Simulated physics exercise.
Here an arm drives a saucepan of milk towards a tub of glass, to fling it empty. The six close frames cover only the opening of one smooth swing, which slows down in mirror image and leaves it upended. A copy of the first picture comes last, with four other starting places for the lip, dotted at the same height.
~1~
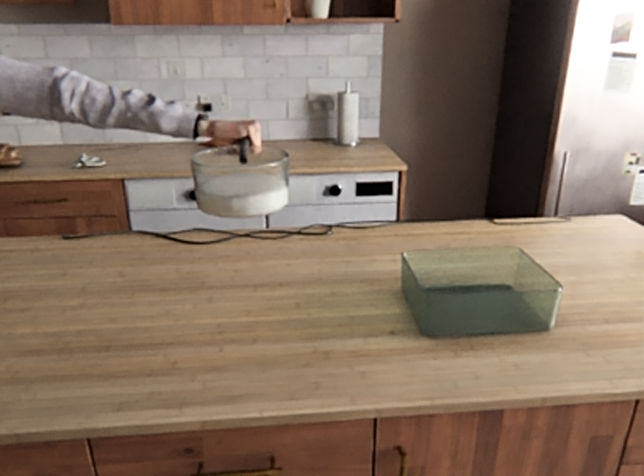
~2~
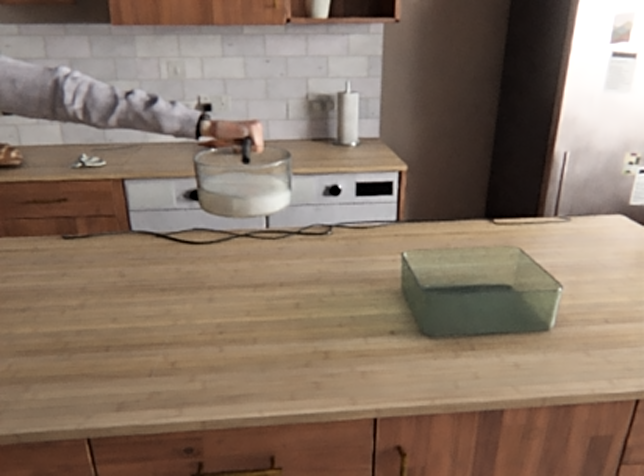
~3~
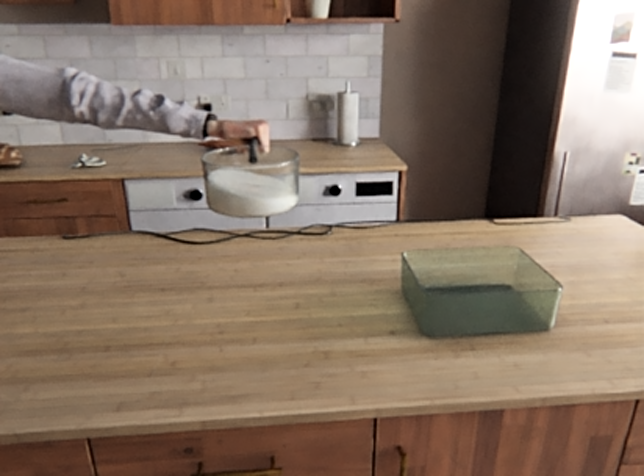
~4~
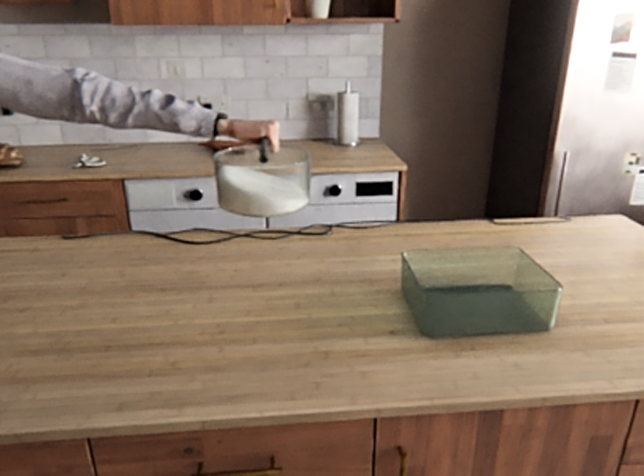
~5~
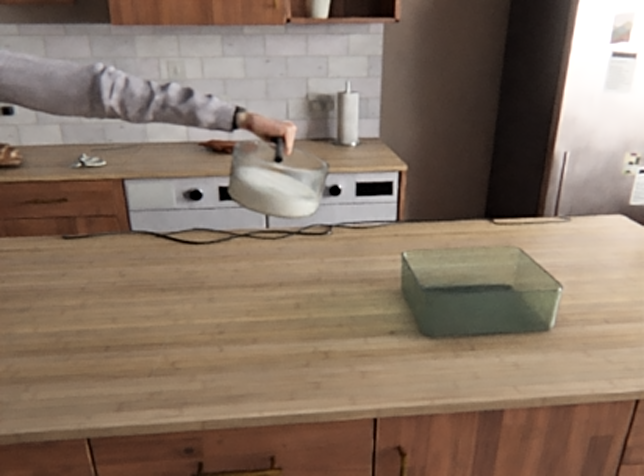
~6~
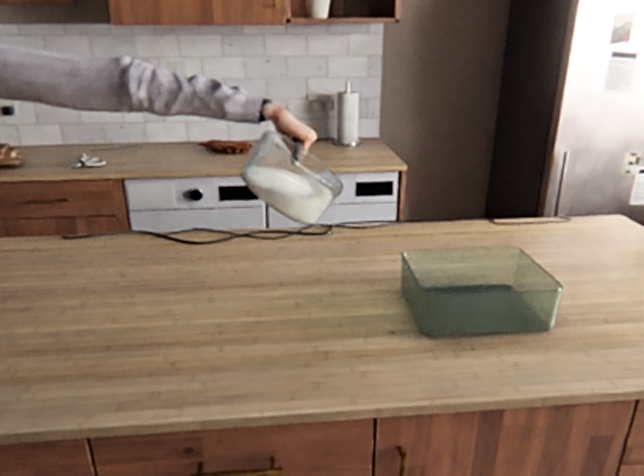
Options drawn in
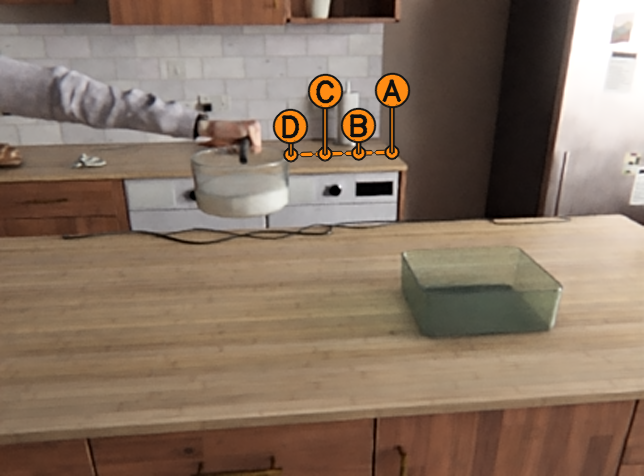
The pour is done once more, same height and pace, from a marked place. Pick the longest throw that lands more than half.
Take C.
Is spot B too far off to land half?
No, not at all.
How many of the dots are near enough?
Three.
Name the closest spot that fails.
It is D.
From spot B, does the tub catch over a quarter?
Yes, it does.
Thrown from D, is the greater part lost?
Yes.
On the marked copy, A at (392, 152); B at (358, 153); C at (325, 153); D at (290, 154).
Choosing A, about 73 % lands in the tub, 10 % falls short and 17 % goes beside or beyond.
Choosing B, about 74 % lands in the tub, 4 % falls short and 21 % goes beside or beyond.
Choosing C, about 70 % lands in the tub, 14 % falls short and 16 % goes beside or beyond.
Choosing D, about 29 % lands in the tub, 67 % falls short and 4 % goes beside or beyond.
